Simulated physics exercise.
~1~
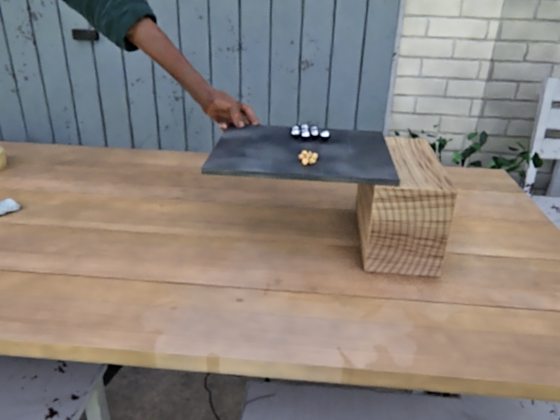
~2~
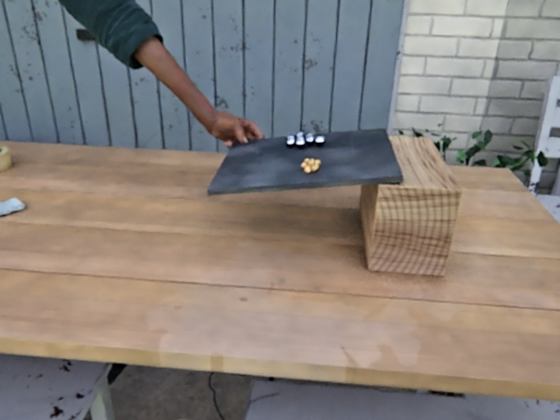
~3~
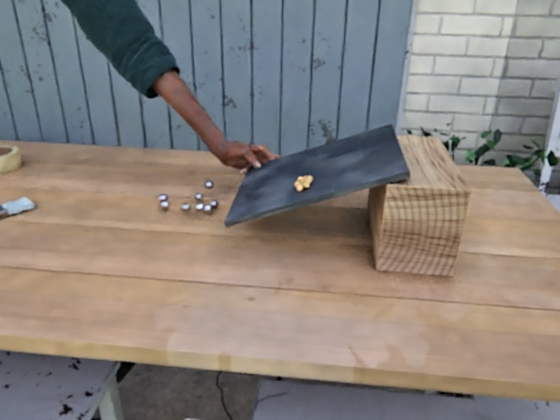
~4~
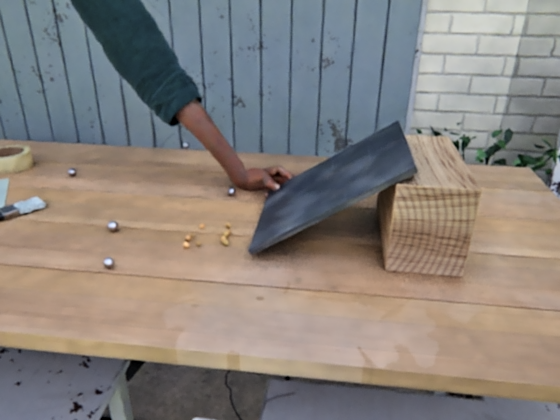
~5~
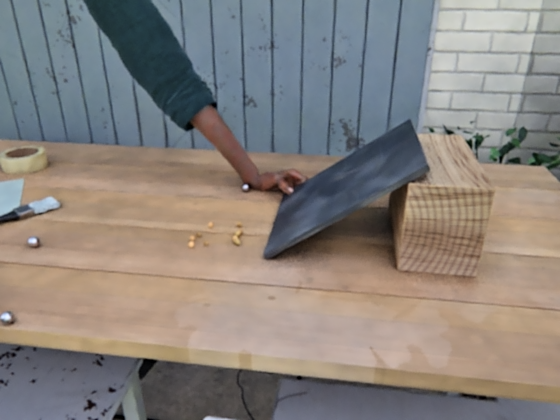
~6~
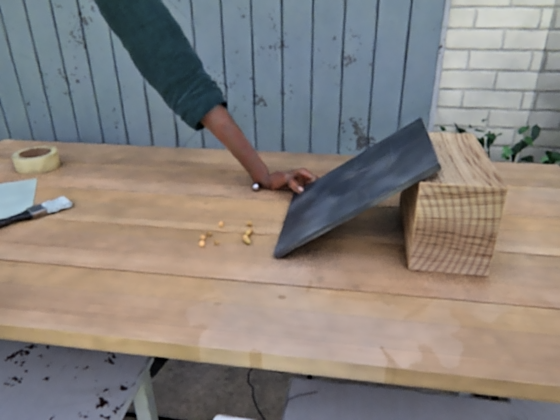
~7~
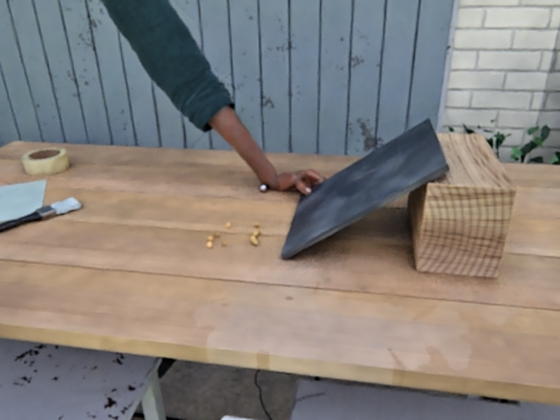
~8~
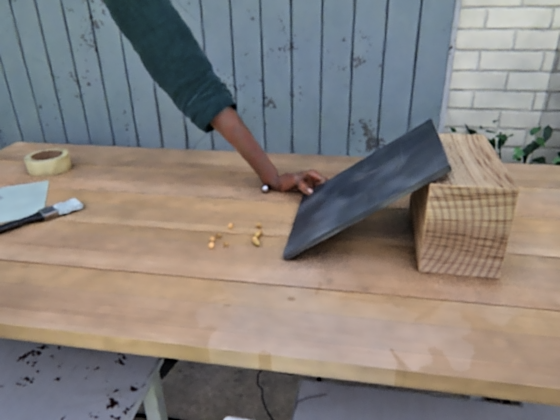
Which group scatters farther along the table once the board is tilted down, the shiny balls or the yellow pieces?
The shiny balls scatter farther, with most of them rolling left across the table and out of sight, while the yellow pieces stop a short way from the board's lower edge.
We see a hand lower one end of a dark board propped on a wooden block, sending shiny balls and small yellow pieces down onto the table; most balls roll away left out of sight, while the yellow pieces settle near the board and one ball rests by the hand.
